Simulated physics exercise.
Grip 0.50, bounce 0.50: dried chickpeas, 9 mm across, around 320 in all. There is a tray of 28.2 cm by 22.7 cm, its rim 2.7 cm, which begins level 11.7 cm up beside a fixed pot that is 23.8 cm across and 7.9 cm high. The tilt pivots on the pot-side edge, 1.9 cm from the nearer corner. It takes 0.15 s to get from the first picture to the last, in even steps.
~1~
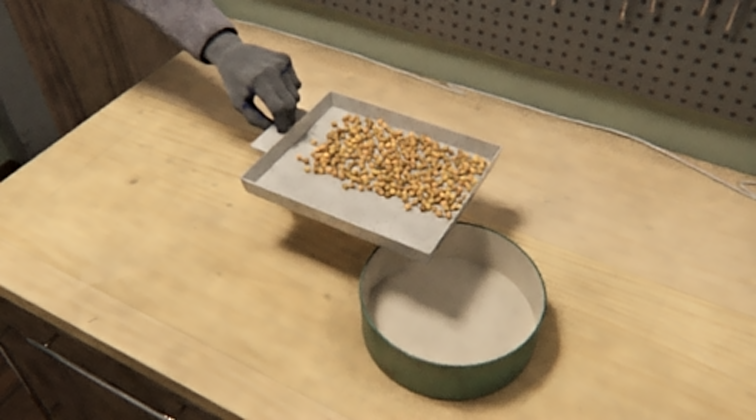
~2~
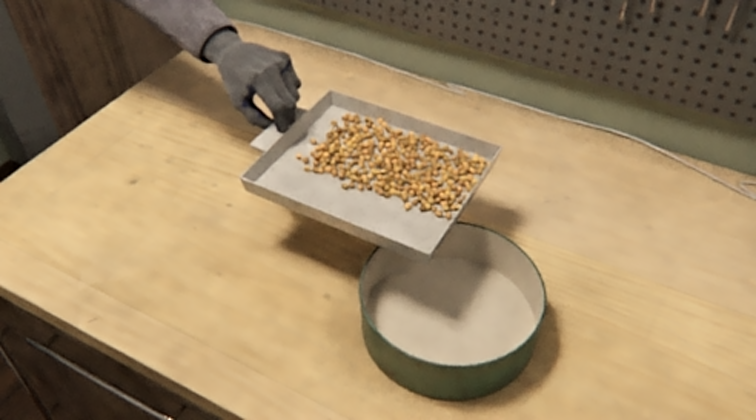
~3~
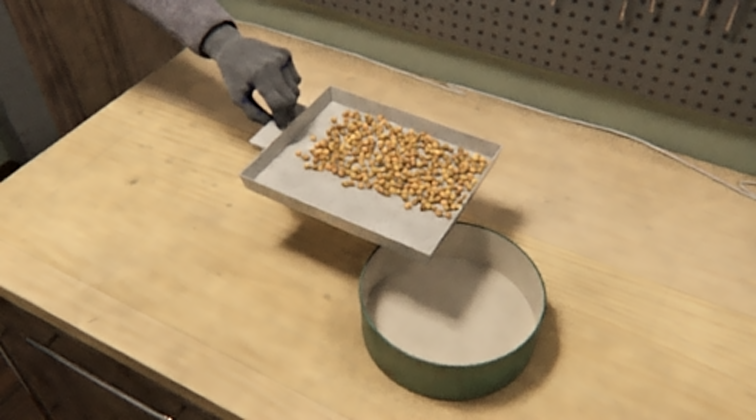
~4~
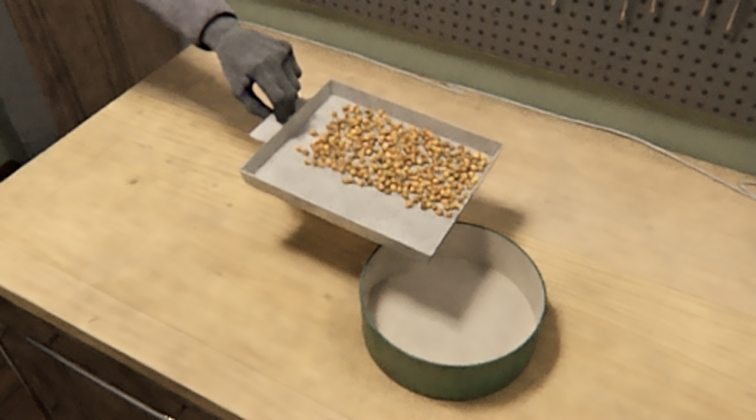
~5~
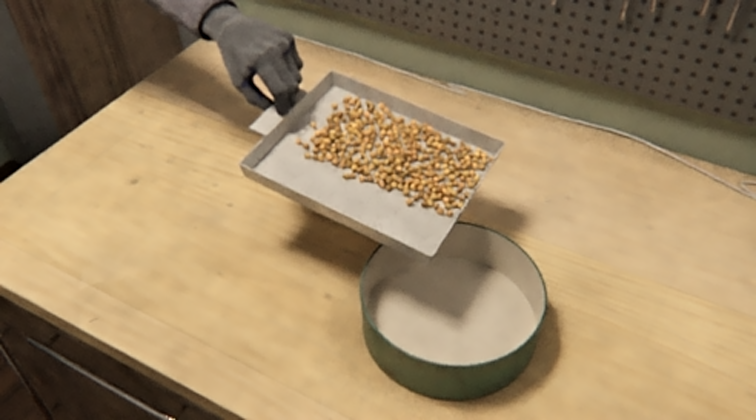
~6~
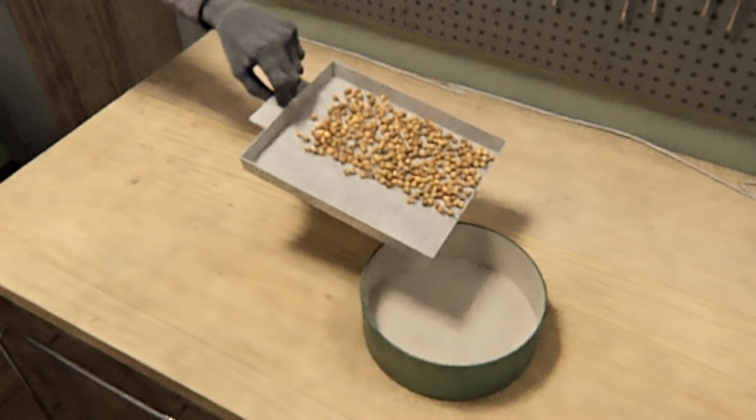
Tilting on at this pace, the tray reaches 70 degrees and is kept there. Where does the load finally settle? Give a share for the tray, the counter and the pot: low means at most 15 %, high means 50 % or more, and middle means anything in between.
Shares: Tray high, counter low, pot middle.
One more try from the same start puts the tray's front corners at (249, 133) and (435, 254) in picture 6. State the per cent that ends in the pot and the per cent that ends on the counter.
Final per cent - pot 20, counter 25.
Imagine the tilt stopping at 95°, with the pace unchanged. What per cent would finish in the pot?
95 per cent.
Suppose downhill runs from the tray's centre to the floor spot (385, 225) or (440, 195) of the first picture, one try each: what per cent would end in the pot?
50 and 5 %.
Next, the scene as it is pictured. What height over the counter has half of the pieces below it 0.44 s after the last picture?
Around 20 cm up.
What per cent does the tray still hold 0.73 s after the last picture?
Value: About 70%.
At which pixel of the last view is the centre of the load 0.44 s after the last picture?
At that time the load is centred around (448, 182).
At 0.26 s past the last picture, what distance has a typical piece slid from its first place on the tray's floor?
Displacement on the tray: Roughly 2 cm.
Then, 0.26 s after the last picture, tilt 40 degrees; the tray holds 100 %, the pot 0 %.
Then, 0.44 s after the last picture, tilt 61 degrees; the tray holds 100 %, the pot 0 %.
Then, 0.73 s after the last picture, tilt 70 degrees; the tray holds 70 %, the pot 25 %.
In the end, tray 60 %, counter 0 %, pot 40 %.
